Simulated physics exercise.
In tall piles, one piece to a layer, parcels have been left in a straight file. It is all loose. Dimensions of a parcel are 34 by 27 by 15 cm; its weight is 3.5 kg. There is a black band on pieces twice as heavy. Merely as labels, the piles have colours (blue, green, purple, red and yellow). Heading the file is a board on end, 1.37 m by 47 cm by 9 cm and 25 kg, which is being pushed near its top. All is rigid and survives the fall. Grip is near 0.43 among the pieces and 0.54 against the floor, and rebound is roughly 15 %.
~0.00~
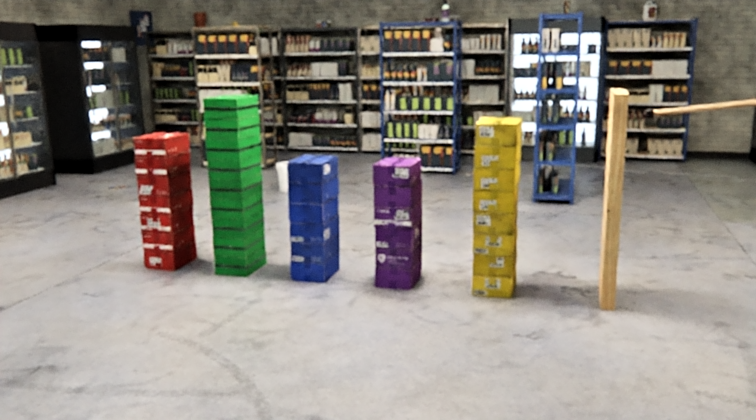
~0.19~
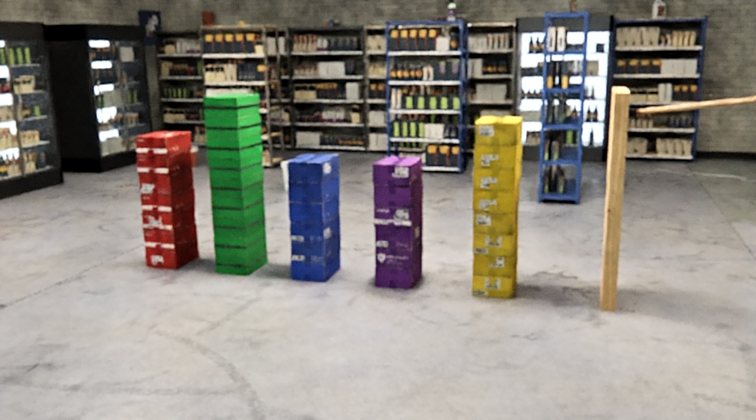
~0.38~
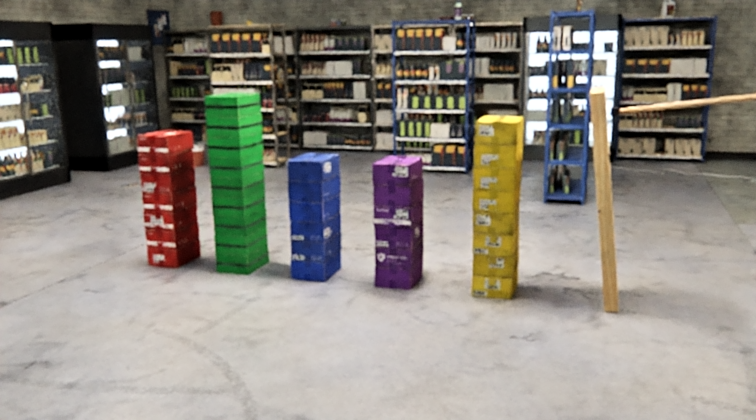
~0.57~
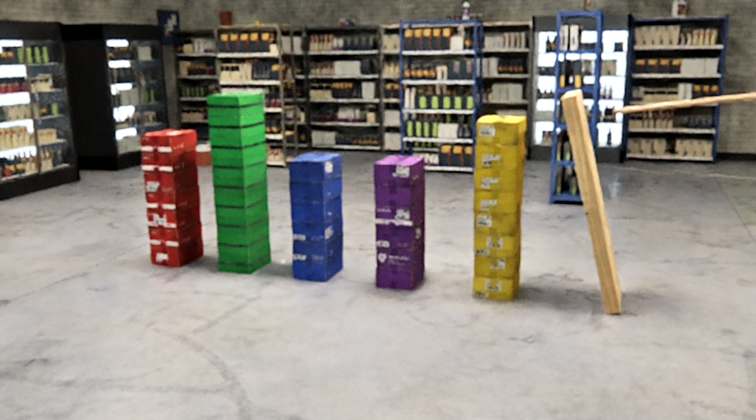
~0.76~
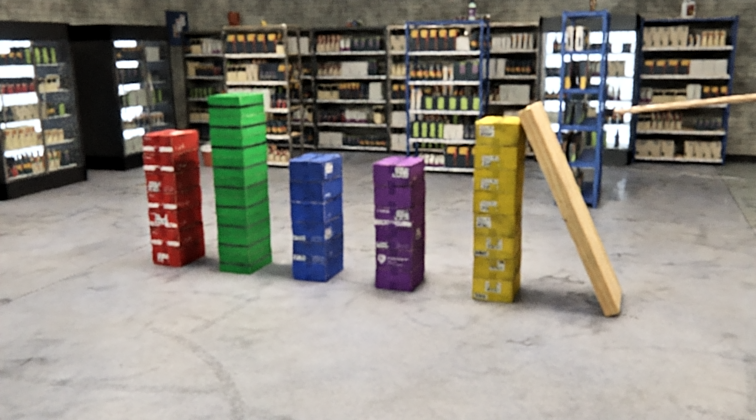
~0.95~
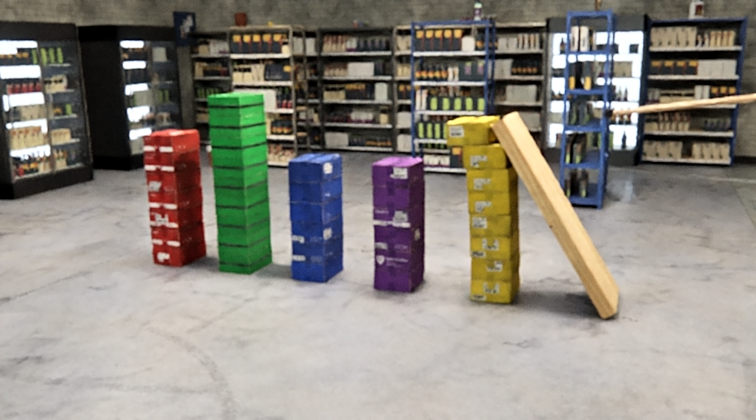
Wooden board pushed by a pole tilting left onto a yellow stack of boxes, shifting its upper boxes, beside four other coloured stacks.
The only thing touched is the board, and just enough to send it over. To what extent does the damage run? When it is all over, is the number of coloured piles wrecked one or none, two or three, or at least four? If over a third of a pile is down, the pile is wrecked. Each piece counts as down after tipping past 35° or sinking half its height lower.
The wreck count is two or three.
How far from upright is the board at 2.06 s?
It's tipped some 60 degrees away from upright by then.
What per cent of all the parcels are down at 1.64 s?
By then 20 %.
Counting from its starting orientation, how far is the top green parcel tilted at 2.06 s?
About 0°.
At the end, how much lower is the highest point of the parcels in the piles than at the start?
By about 0 cm, start to end.
After 1.32 s, board 44° from upright; 1 of the 36 parcels down; top yellow parcel leaning 23°, 9 cm lower.
After 1.64 s, board 59° from upright; 7 of the 36 parcels down; top purple parcel leaning 11°; top yellow parcel leaning 10°, 14 cm lower.
After 2.06 s, board 61° from upright; 10 of the 36 parcels down; top blue parcel leaning 14°; top yellow parcel leaning 12°, 24 cm lower.
At rest (3.3 s), board 61° from upright; 12 of the 36 parcels down; top blue parcel leaning 16°; top yellow parcel 26 cm lower. Wrecked, purple and yellow. As the last picture would show them, middles, top blue parcel near (273, 169), top yellow parcel near (308, 162).
